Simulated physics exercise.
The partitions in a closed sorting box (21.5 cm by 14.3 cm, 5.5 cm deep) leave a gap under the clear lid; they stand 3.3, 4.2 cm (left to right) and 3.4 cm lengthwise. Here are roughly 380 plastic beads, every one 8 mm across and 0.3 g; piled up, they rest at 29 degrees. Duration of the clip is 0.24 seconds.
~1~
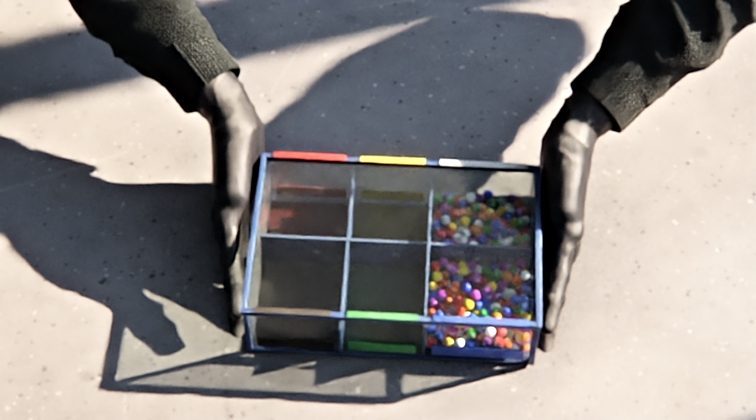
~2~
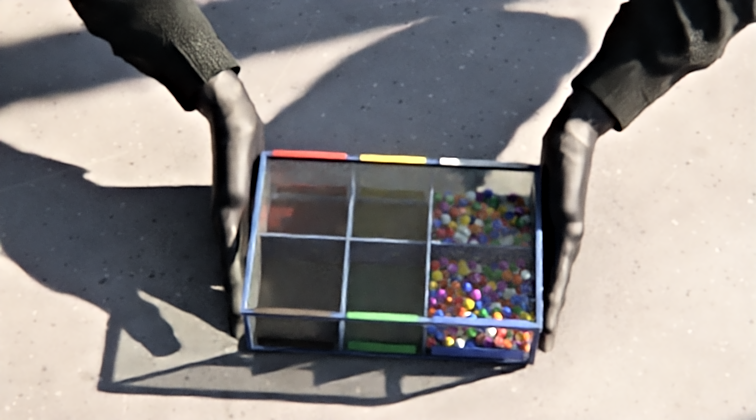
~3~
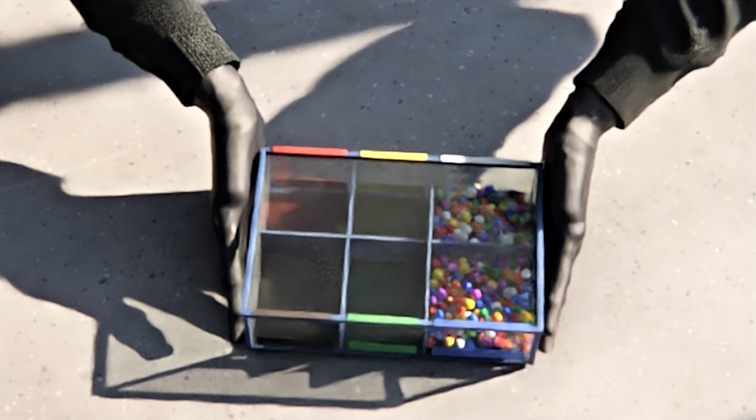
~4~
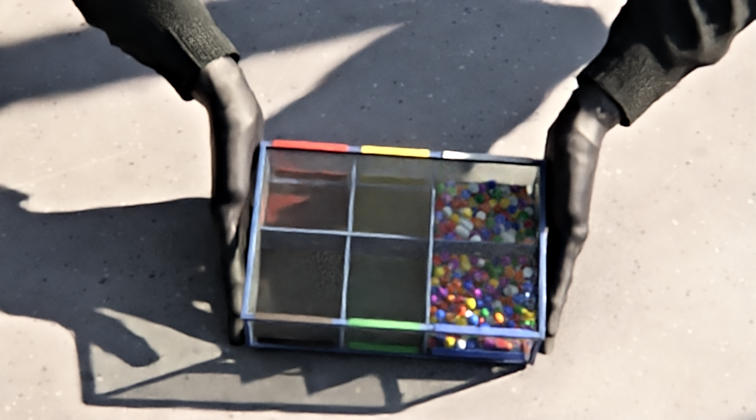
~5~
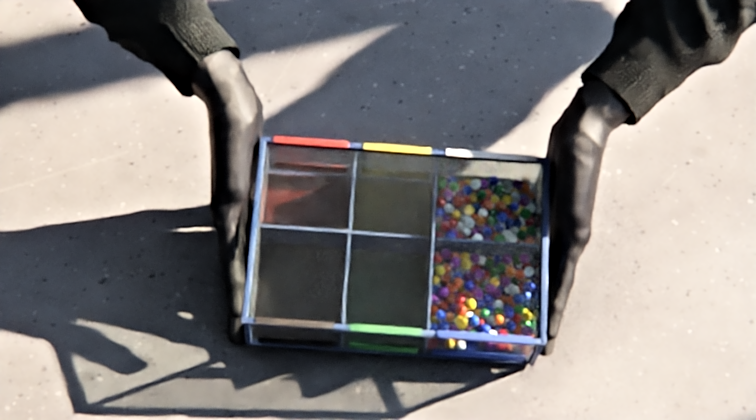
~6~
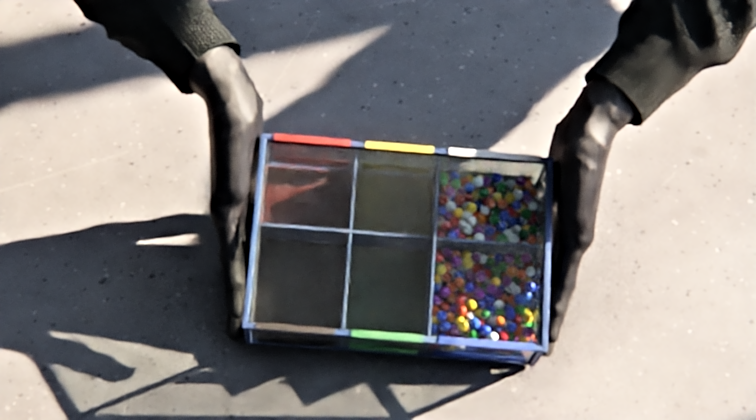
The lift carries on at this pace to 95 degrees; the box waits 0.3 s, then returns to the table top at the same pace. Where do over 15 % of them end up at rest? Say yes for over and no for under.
Red: No; blue: Yes; green: No; yellow: No; white: No; black: No.
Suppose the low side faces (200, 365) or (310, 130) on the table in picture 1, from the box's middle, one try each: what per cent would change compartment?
First try: Around 30 percent; second try: Around 25 percent.
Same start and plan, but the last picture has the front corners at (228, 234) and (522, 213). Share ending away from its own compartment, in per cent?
Near 30 %.
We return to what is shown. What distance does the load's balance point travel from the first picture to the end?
Net shift: Approx. 4.0 cm.
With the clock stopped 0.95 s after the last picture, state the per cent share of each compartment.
Red 0; blue 85; green 0; yellow 0; white 15; black 0.
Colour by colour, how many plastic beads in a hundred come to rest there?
Final shares: Red 0 %; blue 90 %; green 0 %; yellow 0 %; white 10 %; black 0 %.
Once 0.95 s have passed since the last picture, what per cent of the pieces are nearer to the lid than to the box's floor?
50 per cent, give or take.
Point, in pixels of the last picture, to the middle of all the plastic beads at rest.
My guess is close to (488, 312).
Then, 0.95 s after the last picture, tilt 95 degrees; blue 85 %, white 15 %.
Then, 1.58 s after the last picture, tilt 49 degrees; blue 90 %, white 10 %.
Then, 2.26 s after the last picture, tilt 0 degrees; blue 90 %, white 10 %.
In the end, red 0 %, blue 90 %, green 0 %, yellow 0 %, white 10 %, black 0 %.
